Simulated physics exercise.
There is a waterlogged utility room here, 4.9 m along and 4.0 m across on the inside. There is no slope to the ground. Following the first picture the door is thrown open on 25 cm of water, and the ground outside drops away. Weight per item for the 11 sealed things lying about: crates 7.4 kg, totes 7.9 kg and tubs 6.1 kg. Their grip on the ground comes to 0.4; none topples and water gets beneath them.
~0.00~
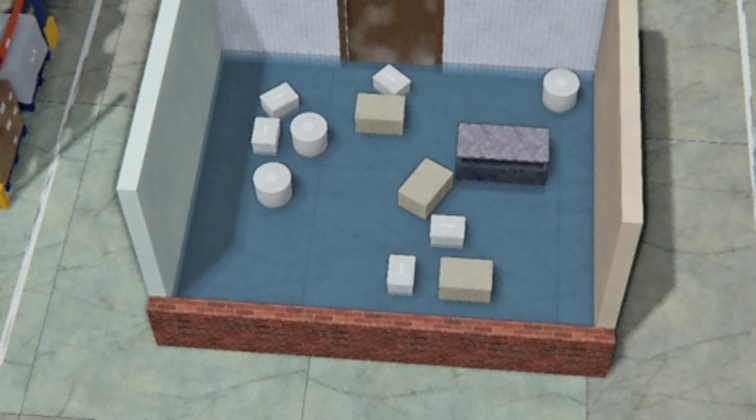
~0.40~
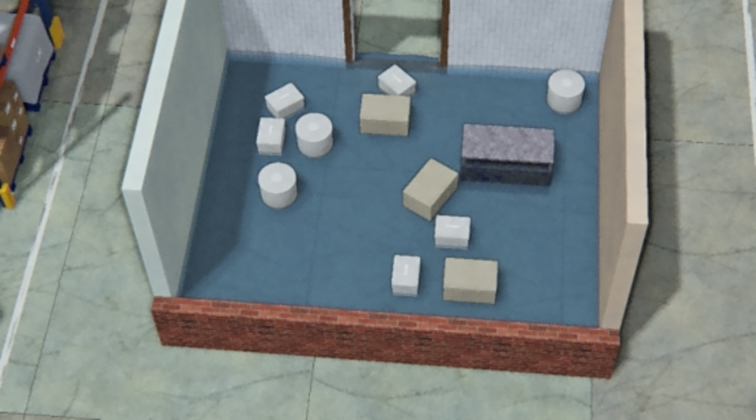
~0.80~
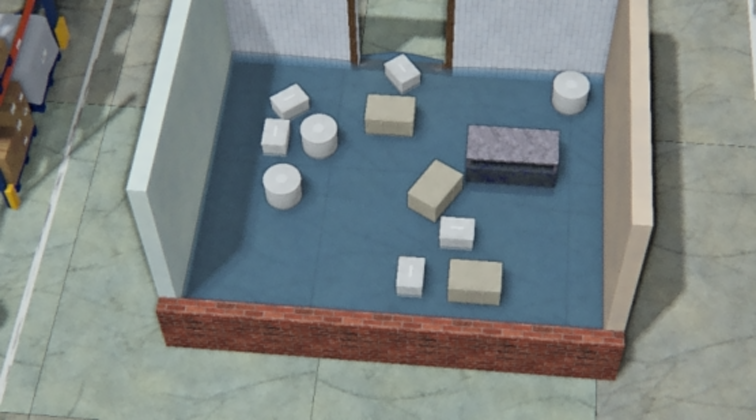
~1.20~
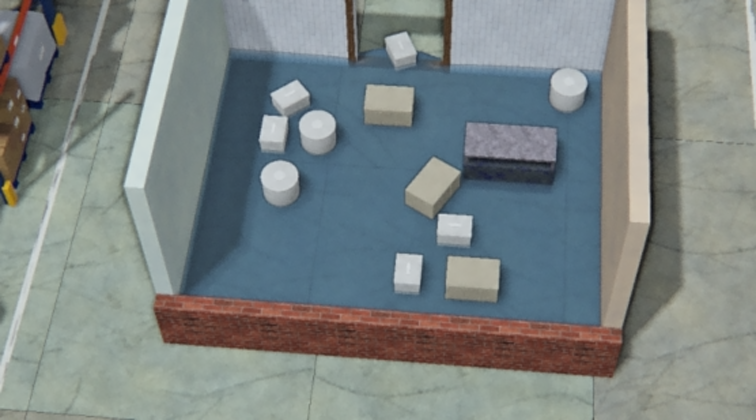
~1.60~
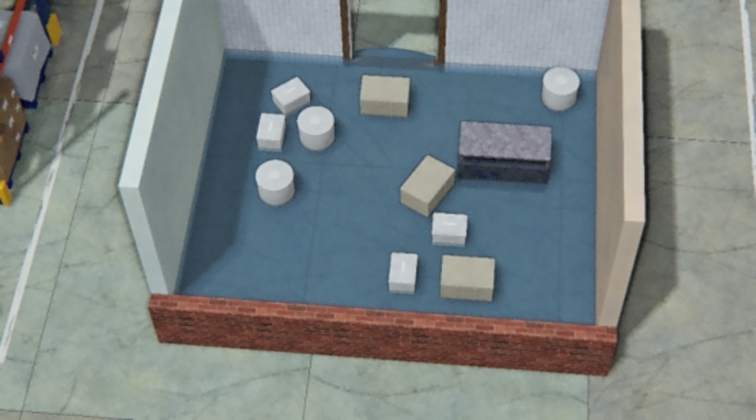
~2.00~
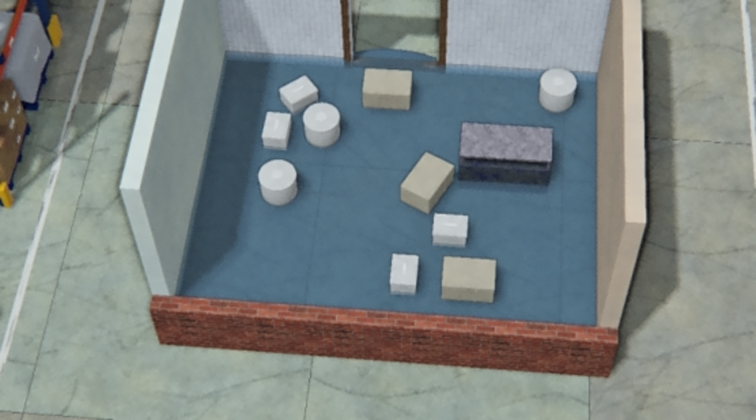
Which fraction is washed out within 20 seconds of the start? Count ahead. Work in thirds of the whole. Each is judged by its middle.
Going by the thirds, it ends up in the highest band.
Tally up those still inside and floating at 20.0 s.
Then: 2.
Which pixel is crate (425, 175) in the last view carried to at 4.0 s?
Roughly (423, 142) in the same view.
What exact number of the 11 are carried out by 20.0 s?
I get 9.
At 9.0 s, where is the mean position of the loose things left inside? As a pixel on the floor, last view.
Around (404, 162).
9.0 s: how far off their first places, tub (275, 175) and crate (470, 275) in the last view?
That comes to 80 cm for the first and 20 cm for the second.
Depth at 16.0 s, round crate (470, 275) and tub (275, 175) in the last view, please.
I'd put it at 14 cm and 8 cm respectively.
After 4.0 s 2 of 11 are out; 9 afloat.
After 9.0 s 4 of 11 are out; 7 afloat.
After 16.0 s 7 of 11 are out; 4 afloat.
After 20.0 s 9 of 11 are out; 2 afloat.
